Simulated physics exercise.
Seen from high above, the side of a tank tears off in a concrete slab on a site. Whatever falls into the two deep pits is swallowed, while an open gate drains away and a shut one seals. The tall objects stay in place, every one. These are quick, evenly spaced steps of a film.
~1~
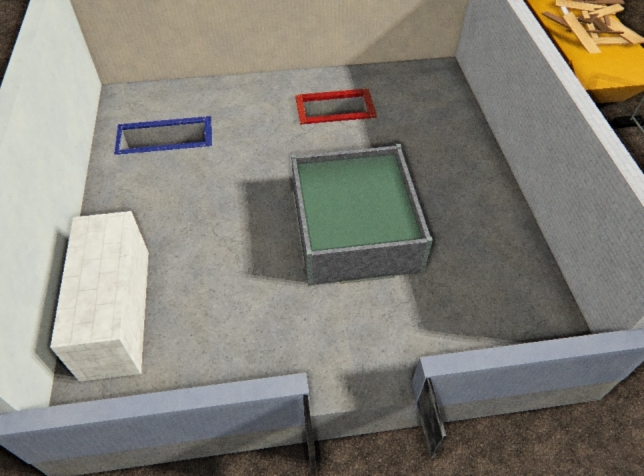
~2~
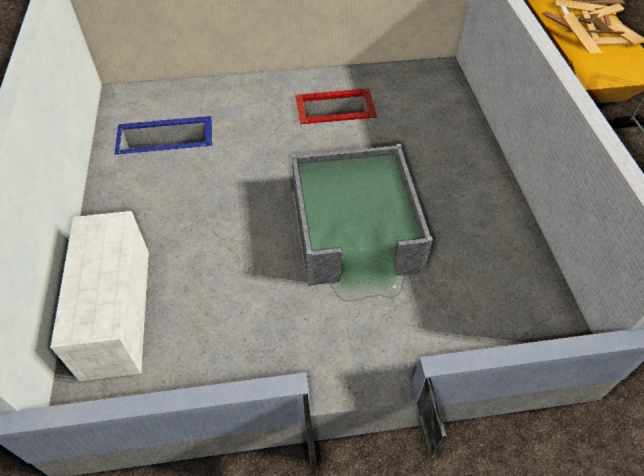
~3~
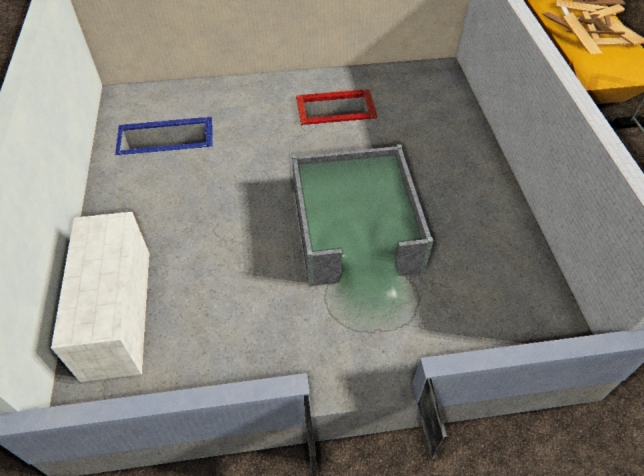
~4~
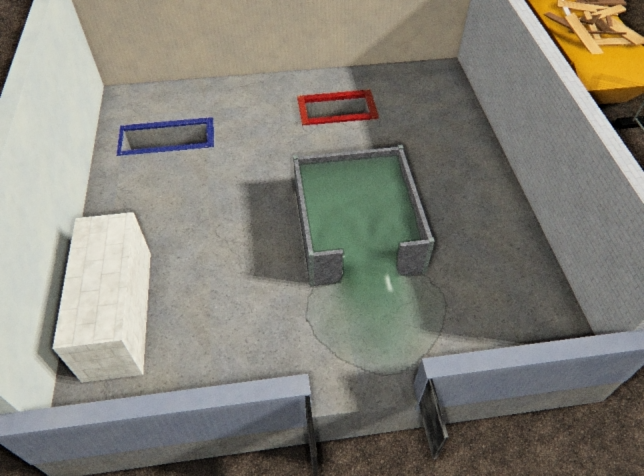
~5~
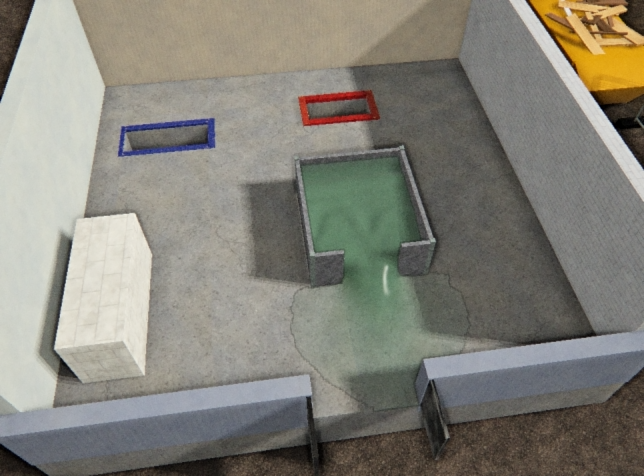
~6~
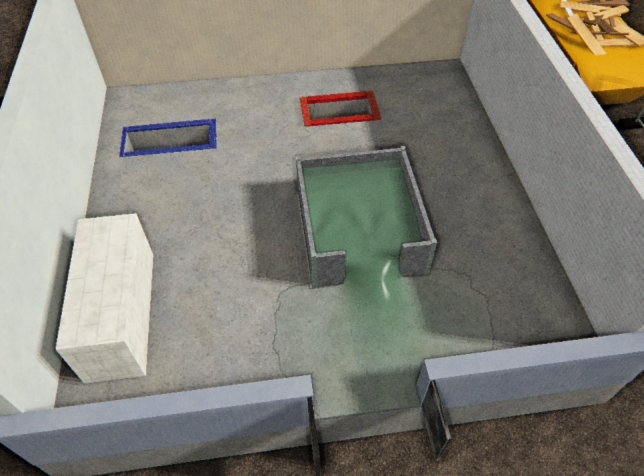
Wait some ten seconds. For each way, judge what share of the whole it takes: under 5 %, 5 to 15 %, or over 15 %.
Gate: Greater than fifteen per cent. Blue pit: Smaller than five per cent. Red pit: Smaller than five per cent.
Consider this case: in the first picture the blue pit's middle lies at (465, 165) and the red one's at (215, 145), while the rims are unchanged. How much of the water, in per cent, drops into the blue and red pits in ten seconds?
The blue pit takes around 14 percent, while the red pit takes around 0 percent.
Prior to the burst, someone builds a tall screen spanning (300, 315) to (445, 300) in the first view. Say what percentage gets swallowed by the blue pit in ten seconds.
The blue pit gets 8 per cent.
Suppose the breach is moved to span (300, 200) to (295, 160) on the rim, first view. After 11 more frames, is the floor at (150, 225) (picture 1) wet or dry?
Check at the given point: Inundated.
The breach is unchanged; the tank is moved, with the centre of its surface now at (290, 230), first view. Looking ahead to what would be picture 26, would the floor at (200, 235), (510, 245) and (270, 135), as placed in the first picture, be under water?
Checking the three spots, I get swamped, high and dry, high and dry.
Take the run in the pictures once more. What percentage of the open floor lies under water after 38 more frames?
Estimated share: Around 50 %.
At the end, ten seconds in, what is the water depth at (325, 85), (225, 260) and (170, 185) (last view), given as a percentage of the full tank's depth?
About 4, 2 and 2 percent, in that order.
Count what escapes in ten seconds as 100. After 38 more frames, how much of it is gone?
About 85 per cent.
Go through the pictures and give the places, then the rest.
The first frame shows the water tank at (357, 200) is whole and still.
In the second frame, the front is at (340, 292), out from the gap at (367, 265).
In the third frame, the front is at (400, 320), out from the gap at (367, 268).
In the fourth frame, water pours out at (369, 268) and has run to a hidden place.
In the fifth frame, water pours out at (370, 269) and has run to a hidden place.
In the sixth frame, water pours out at (371, 269) and has run to a hidden place.
A moment on, water covers 15 % of the floor; the gate 8 %, the blue pit 0 %, the red pit 0 %.
Next, water covers 15 % of the floor; the gate 18 %, the blue pit 0 %, the red pit 0 %.
Then, water covers 30 % of the floor; the gate 27 %, the blue pit 0 %, the red pit 0 %.
Later, water covers 50 % of the floor; the gate 37 %, the blue pit 0 %, the red pit 0 %.
In the end, water covers 60 % of the floor; the gate 45 %, the blue pit 0 %, the red pit 0 %.
